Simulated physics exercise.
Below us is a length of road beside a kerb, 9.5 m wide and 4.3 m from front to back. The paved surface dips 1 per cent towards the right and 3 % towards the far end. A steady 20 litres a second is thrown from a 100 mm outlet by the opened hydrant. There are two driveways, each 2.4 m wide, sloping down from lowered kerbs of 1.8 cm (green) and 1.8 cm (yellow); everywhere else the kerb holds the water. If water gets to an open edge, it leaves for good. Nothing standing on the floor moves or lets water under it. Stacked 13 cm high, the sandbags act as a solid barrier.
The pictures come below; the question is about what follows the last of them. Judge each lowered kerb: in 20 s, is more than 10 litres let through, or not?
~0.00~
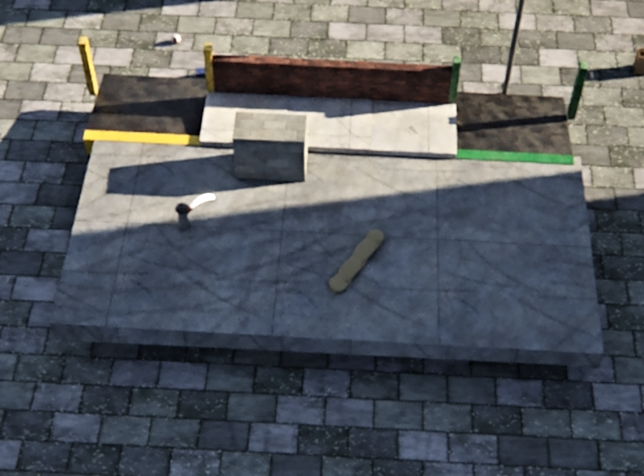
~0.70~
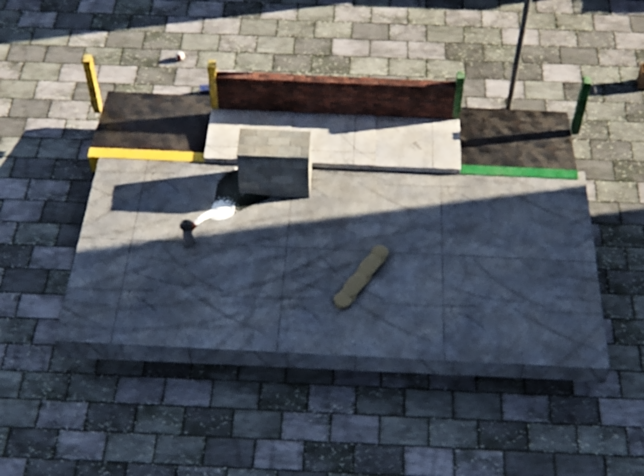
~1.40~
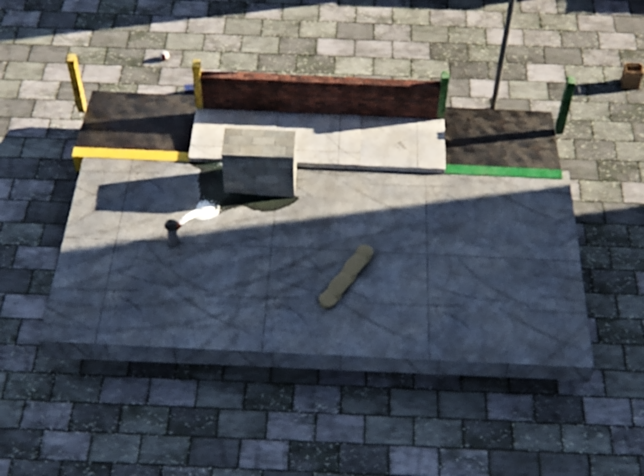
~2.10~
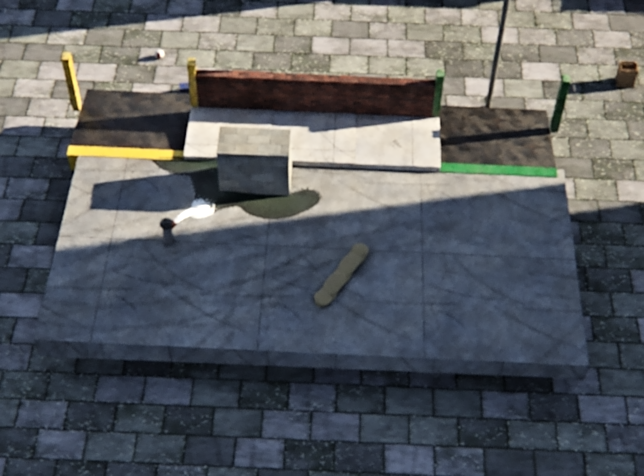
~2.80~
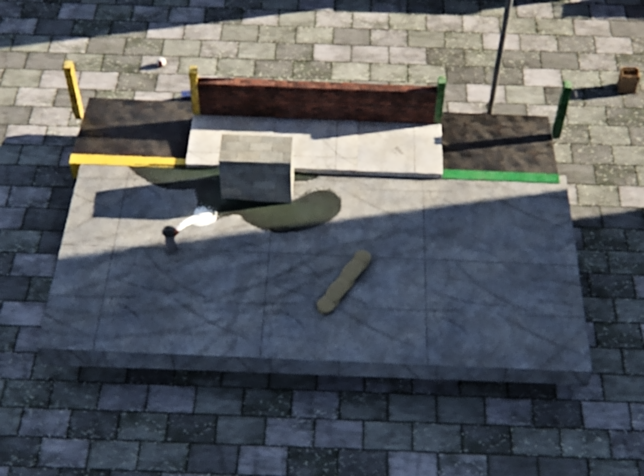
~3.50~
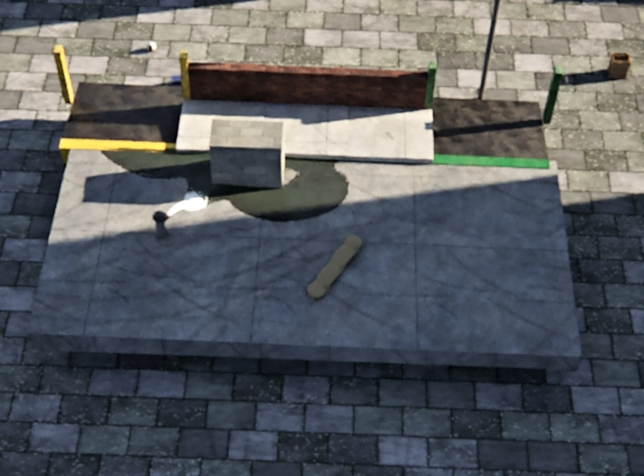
Green drive: More than that, yellow drive: More than that.
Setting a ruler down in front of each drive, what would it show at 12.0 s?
In centimetres, green: 3.0; yellow: 2.5.
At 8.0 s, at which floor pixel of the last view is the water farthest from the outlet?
The front reaches farthest at about (496, 167).
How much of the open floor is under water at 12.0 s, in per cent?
About 25 per cent.
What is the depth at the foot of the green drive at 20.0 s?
About 3.0 centimetres.
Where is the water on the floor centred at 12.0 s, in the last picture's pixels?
Roughly at (310, 175).
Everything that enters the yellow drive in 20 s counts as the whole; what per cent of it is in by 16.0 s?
Around 65 per cent of it is in by then.
After 5.0 s water covers 15 % of the floor and is deepest (9 cm) near (215, 155); green drive not reached, yellow drive 1.9 cm at the lowered kerb, 0 L in.
After 8.0 s water covers 20 % of the floor and is deepest (10 cm) near (215, 155); green drive 1.2 cm at the lowered kerb, 0 L in, yellow drive 2.3 cm at the lowered kerb, 2 L in.
After 12.0 s water covers 25 % of the floor and is deepest (10 cm) near (215, 155); green drive 2.8 cm at the lowered kerb, 3 L in, yellow drive 2.5 cm at the lowered kerb, 10 L in.
After 16.0 s water covers 25 % of the floor and is deepest (10 cm) near (215, 155); green drive 3.1 cm at the lowered kerb, 16 L in, yellow drive 2.7 cm at the lowered kerb, 20 L in.
After 20.0 s water covers 25 % of the floor and is deepest (10 cm) near (215, 155); green drive 3.2 cm at the lowered kerb, 35 L in, yellow drive 2.7 cm at the lowered kerb, 30 L in.
